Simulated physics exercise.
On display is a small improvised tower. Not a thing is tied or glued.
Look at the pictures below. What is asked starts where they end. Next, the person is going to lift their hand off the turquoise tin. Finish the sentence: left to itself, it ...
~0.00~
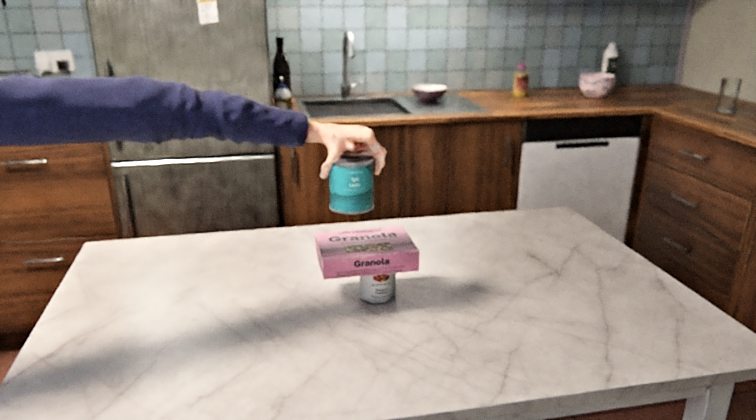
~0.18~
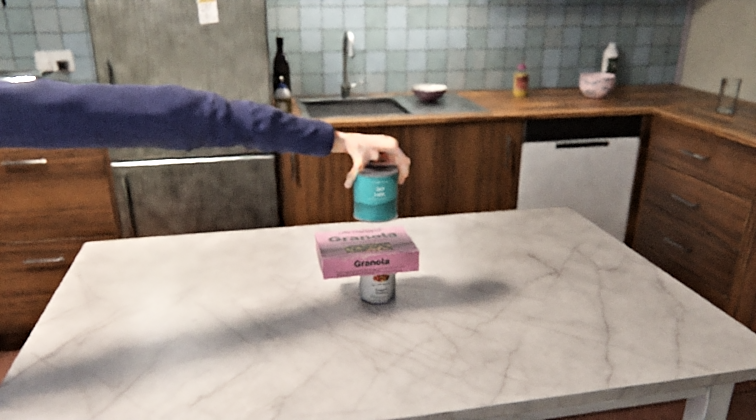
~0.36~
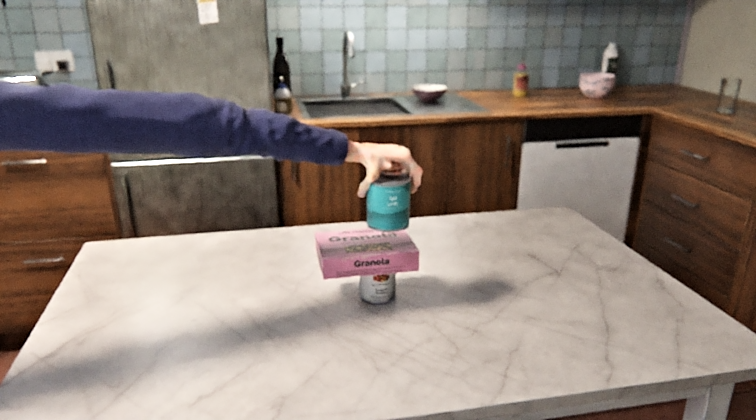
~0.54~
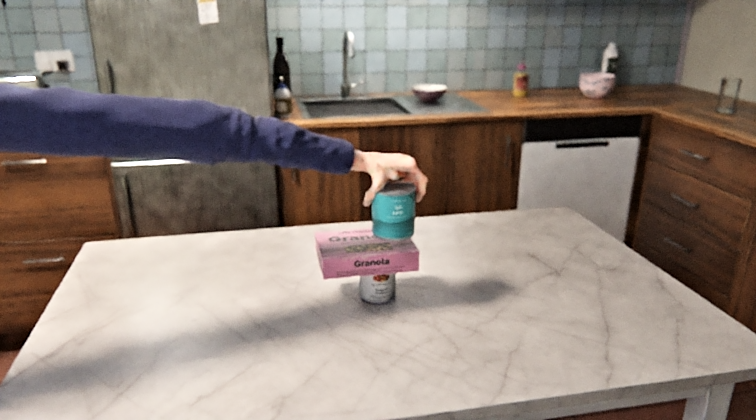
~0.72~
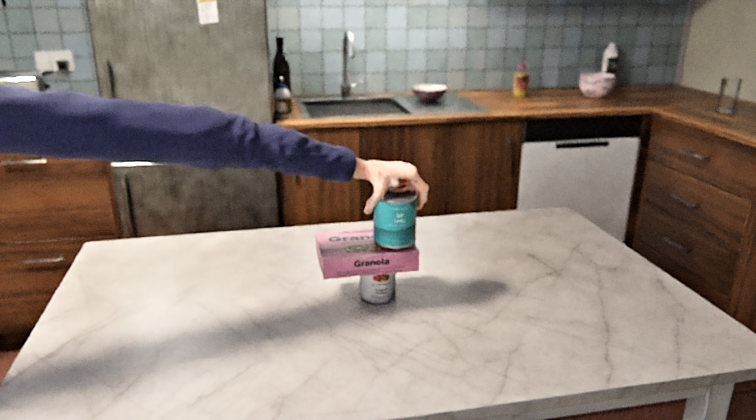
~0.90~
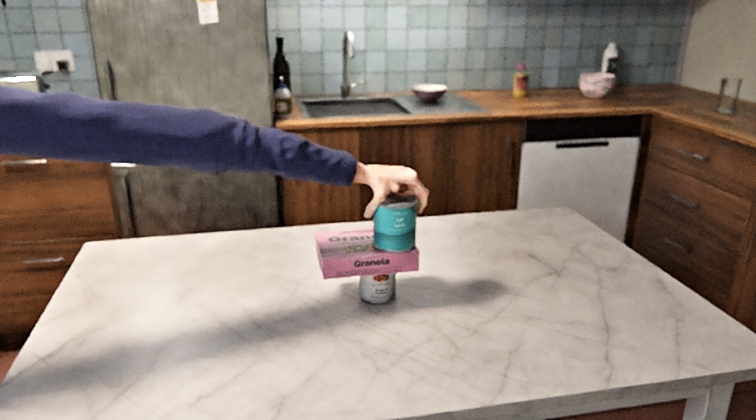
... stays in place.
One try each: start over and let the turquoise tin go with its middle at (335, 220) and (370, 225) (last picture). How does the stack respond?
Try one, the stack collapses; try two, it stays standing.
After 1.40 s, no change.
After 2.00 s, turquoise tin resting near (396, 223).
After 2.60 s, turquoise tin resting near (397, 222).
After 3.20 s, turquoise tin resting near (397, 223).
In the end (3.5 s), all 3 unmoved. At the end, from the last picture's camera, turquoise tin near (398, 223). The stack holds.
